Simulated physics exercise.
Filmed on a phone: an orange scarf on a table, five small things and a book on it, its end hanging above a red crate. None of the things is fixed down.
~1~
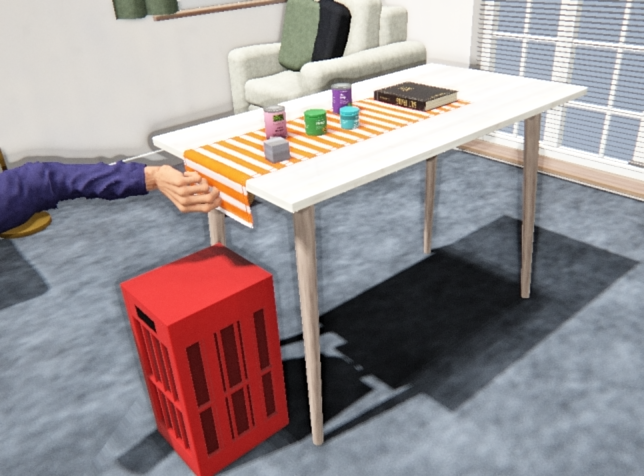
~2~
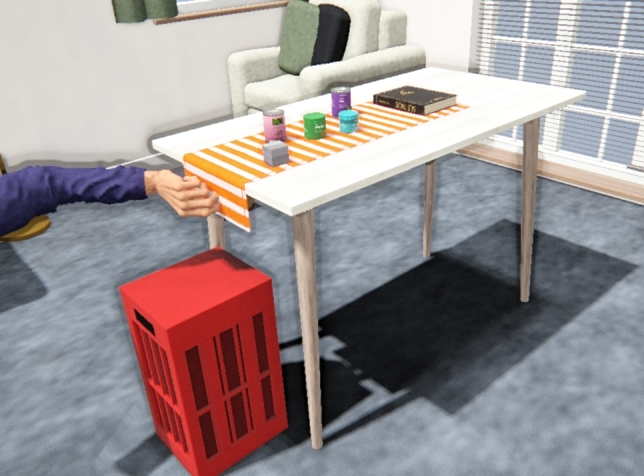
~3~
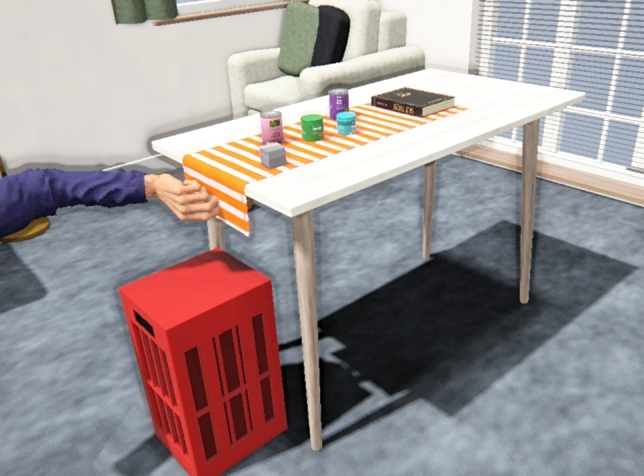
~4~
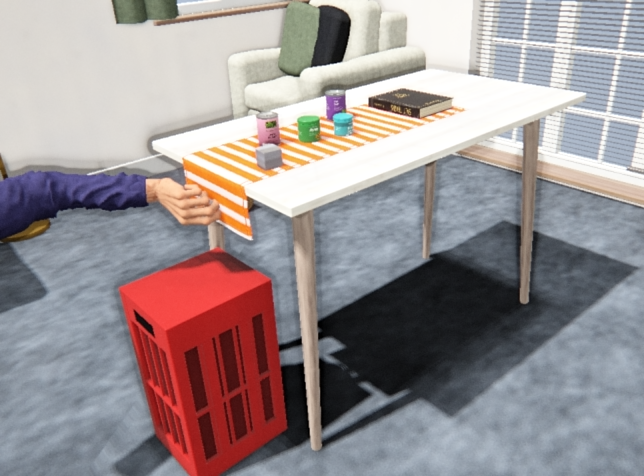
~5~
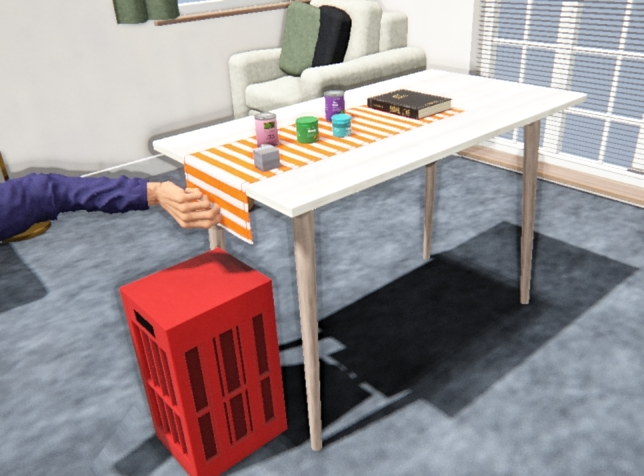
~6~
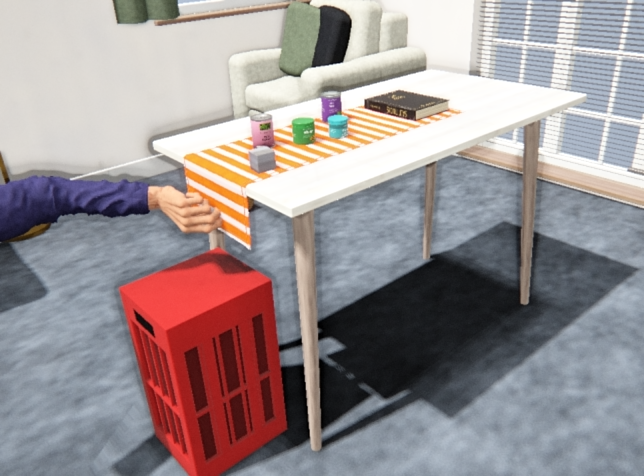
In a bright room with a grey carpet, a white table with wooden legs is seen from slightly above, a pale sofa and a blind-covered window behind it. An orange-and-white striped cloth holds a grey cube, pink, green, turquoise and purple containers and a dark book, above a red crate. A purple-sleeved hand at left draws the cloth slightly down over the edge, and the objects shift slowly left with it.
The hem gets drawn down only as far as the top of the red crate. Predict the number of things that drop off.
The number is one.
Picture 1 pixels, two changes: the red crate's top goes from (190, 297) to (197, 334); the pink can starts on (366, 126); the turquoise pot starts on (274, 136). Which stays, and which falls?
Result: Pink can still there, turquoise pot gone.
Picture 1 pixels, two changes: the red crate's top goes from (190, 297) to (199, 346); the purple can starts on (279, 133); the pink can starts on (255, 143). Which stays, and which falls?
The purple can is lost; the pink can is lost.
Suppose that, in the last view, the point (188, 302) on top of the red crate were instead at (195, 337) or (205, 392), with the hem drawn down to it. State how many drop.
First case 2, second case 4.
A little later, hem near (222, 251); all still up.
Next, hem on the crate; grey cube gone.
When it is over, hem on the crate; grey cube gone. The table loses one.
